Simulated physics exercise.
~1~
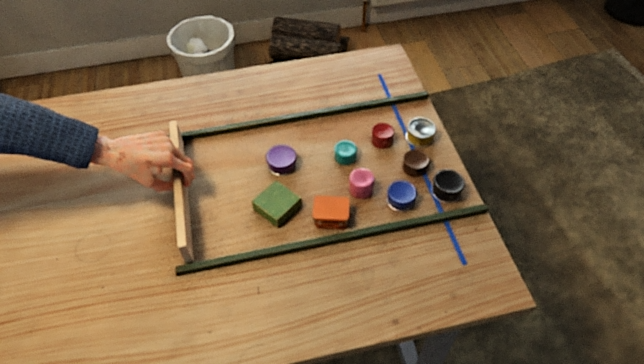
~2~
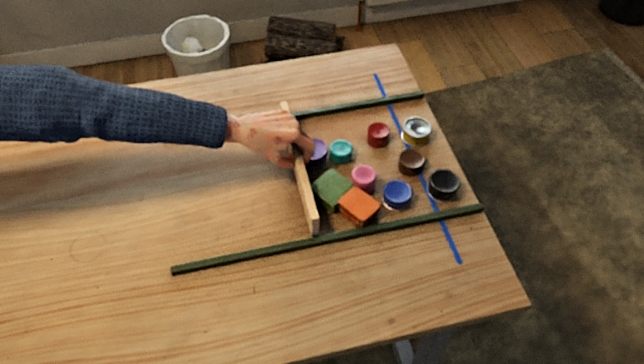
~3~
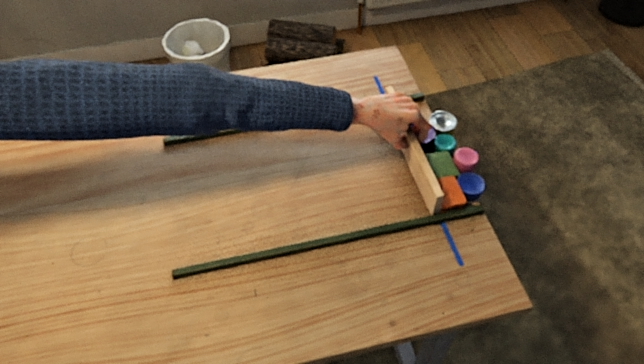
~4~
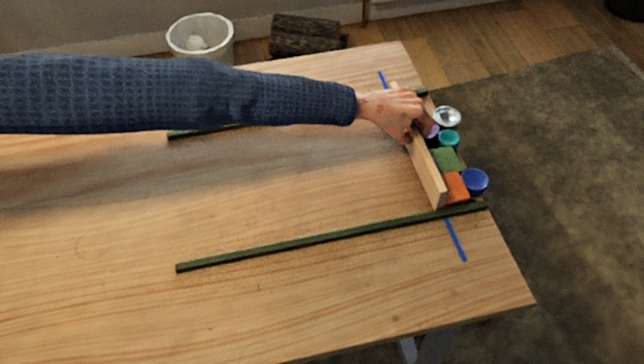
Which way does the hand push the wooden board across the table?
The hand pushes the board to the right, toward the blue tape and the table's edge.
